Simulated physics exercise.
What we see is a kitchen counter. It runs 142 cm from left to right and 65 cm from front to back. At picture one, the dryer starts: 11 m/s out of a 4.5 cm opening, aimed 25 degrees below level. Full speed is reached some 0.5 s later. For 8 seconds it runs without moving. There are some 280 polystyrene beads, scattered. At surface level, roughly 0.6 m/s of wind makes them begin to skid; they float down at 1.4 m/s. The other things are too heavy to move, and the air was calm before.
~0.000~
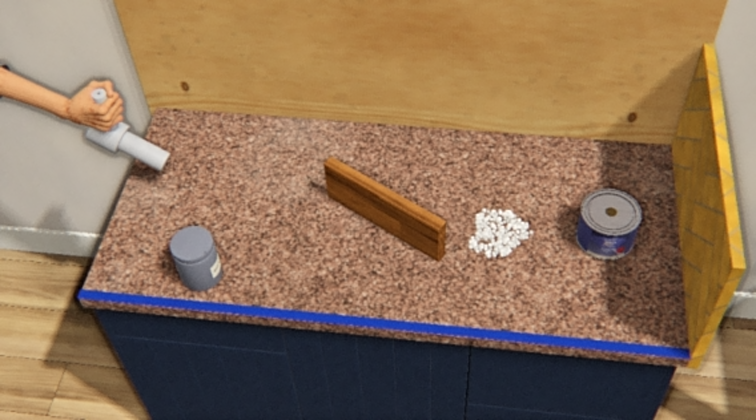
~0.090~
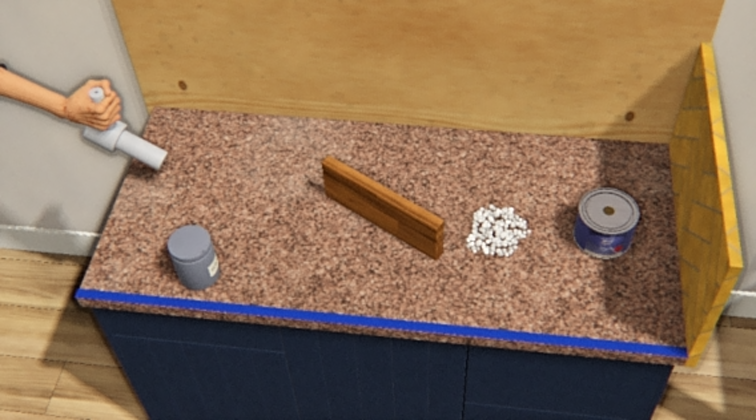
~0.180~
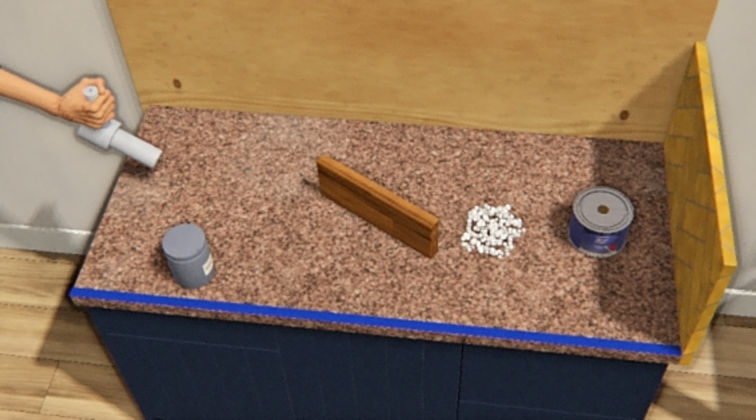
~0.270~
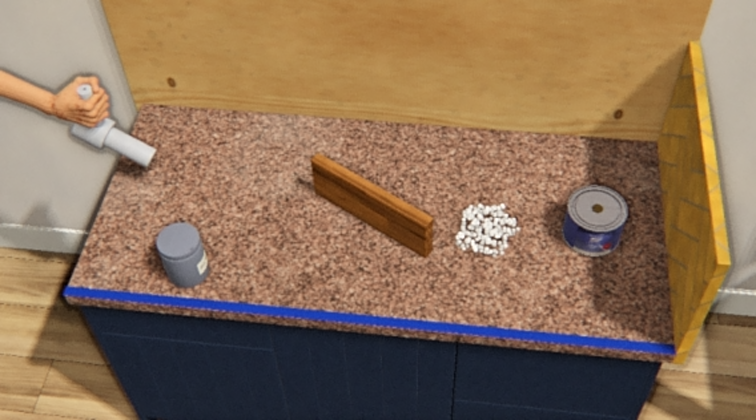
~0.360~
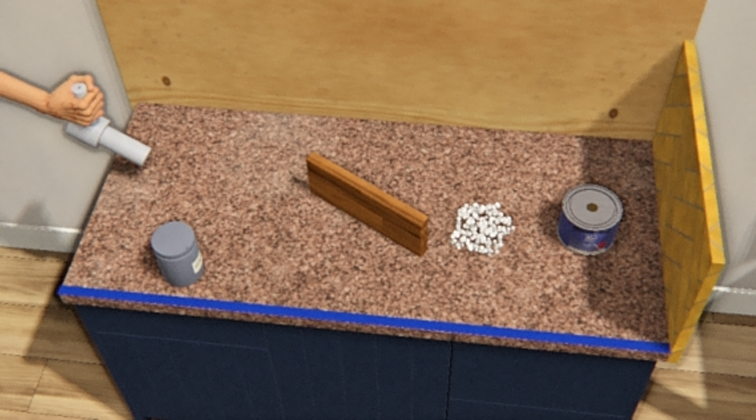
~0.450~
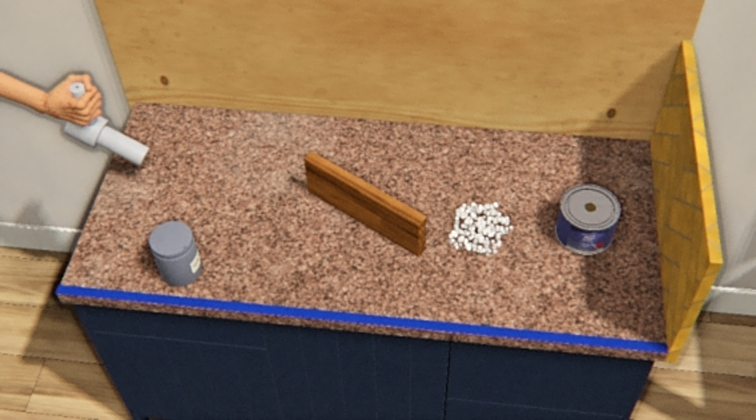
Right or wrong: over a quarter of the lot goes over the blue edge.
Wrong.
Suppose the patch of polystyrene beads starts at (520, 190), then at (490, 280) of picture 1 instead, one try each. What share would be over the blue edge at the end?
In turn: 0 per cent, 40 per cent.
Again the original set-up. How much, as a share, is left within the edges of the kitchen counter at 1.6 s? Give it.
I'd say some 100 % at that moment.
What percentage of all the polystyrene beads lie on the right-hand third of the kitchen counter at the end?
Share at the end: Close to 80 %.
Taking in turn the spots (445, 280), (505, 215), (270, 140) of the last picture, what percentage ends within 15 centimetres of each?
I would say some 30 %, 90 % and 0 % respectively.
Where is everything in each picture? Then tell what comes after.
In the first frame, the middle of the polystyrene beads is near (498, 233), none has stirred yet and the mouth of the dryer is at (166, 163).
In the second frame, the middle of the polystyrene beads is near (498, 231), none has stirred yet and the blue edge is centred on (370, 327).
In the third frame, the middle of the polystyrene beads is near (493, 229), none has stirred yet, the top of a tin is at (603, 209) and the top of a board is at (376, 189).
In the fourth frame, the middle of the polystyrene beads is near (487, 228) and none has stirred yet.
In the fifth frame, the middle of the polystyrene beads is near (482, 227) and none has stirred yet.
In the sixth frame, the middle of the polystyrene beads is near (480, 227) and none has stirred yet.
After 1.6 s, 35 % are on the move or not yet settled, 0 % are over the blue edge; the middle of those still in play is near (480, 227).
After 2.6 s, 34 % are on the move or not yet settled, 0 % are over the blue edge; the middle of those still in play is near (480, 227).
After 4.4 s, 31 % are on the move or not yet settled, 0 % are over the blue edge; the middle of those still in play is near (483, 226).
After 8.0 s, at the end, 0 % are over the blue edge; the middle of those still in play is near (483, 226).
